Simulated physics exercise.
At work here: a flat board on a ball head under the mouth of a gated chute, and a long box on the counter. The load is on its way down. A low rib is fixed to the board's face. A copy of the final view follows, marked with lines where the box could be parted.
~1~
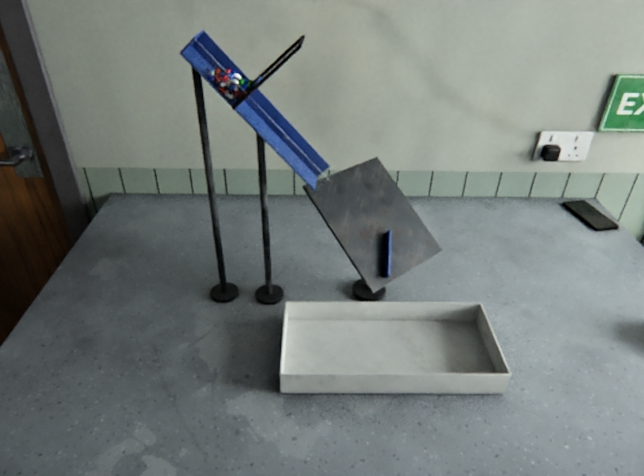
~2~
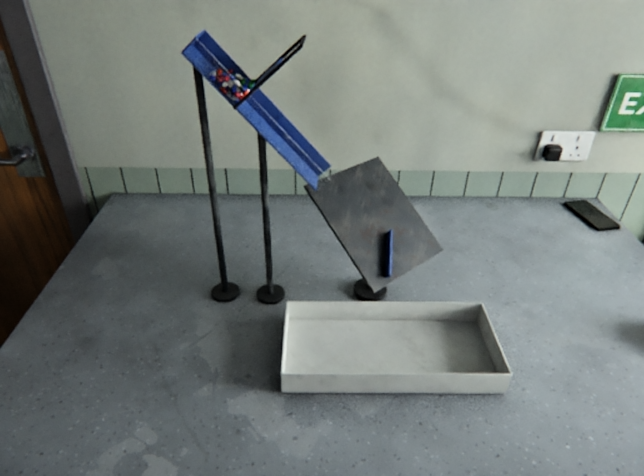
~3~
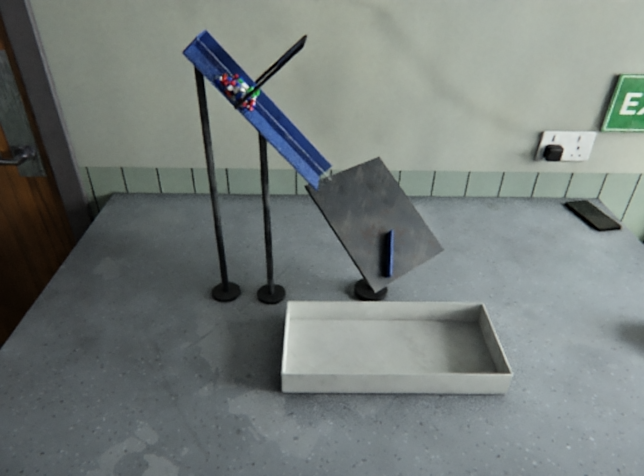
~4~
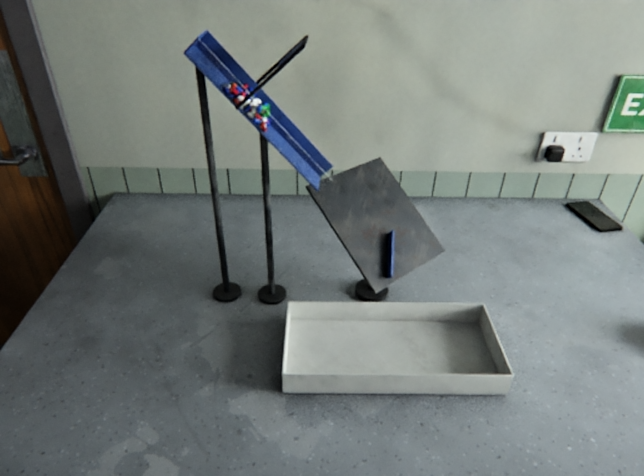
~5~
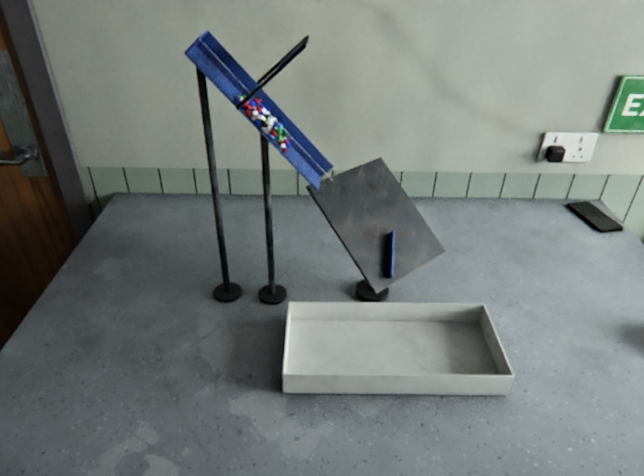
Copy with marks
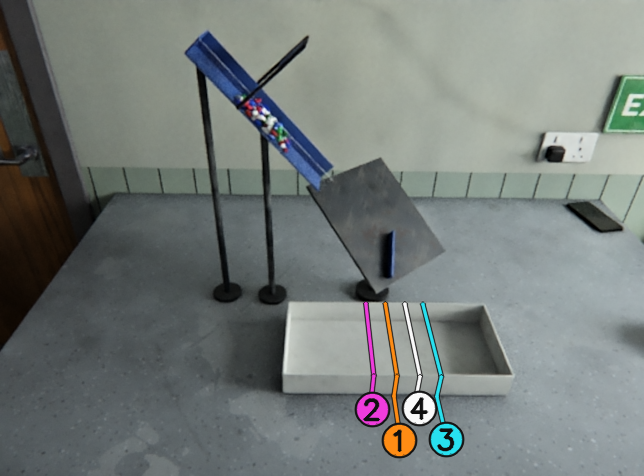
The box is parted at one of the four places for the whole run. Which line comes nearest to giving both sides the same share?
Line 1.
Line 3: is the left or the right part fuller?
Left.
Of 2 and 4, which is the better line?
The answer is 4.
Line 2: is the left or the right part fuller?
The right side.
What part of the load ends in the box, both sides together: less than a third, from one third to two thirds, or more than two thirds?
It is more than two thirds.
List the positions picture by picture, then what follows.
Load behind the gate at (235, 85), jelly beans; lip of the chute at (316, 184), sloping steeply, in the first frame.
Middle of the board at (377, 219), tilted fairly steeply; middle of its low edge at (411, 270); of its high edge at (344, 170), in the second frame.
Front corners of the box at (282, 373) and (512, 375), empty; front of the load at (252, 107), in the third frame.
Middle of the load at (251, 104); its front at (265, 129), about a quarter of the way to the lip; rib from (393, 230) to (392, 275), in the fourth frame.
Middle of the load at (262, 121); its front at (288, 141), about half of the way to the lip, in the fifth frame.
On the marked copy, line 1 crosses the front rim at (396, 375); line 2 crosses the front rim at (373, 374); line 3 crosses the front rim at (441, 375); line 4 crosses the front rim at (419, 375).
If 1 is chosen, of what is caught, about a third on the left of the divider, about two thirds on the right.
If 2 is chosen, of what is caught, none on the left of the divider, all on the right.
If 3 is chosen, of what is caught, nearly all on the left of the divider, a small part on the right.
If 4 is chosen, of what is caught, most on the left of the divider, a small part on the right.
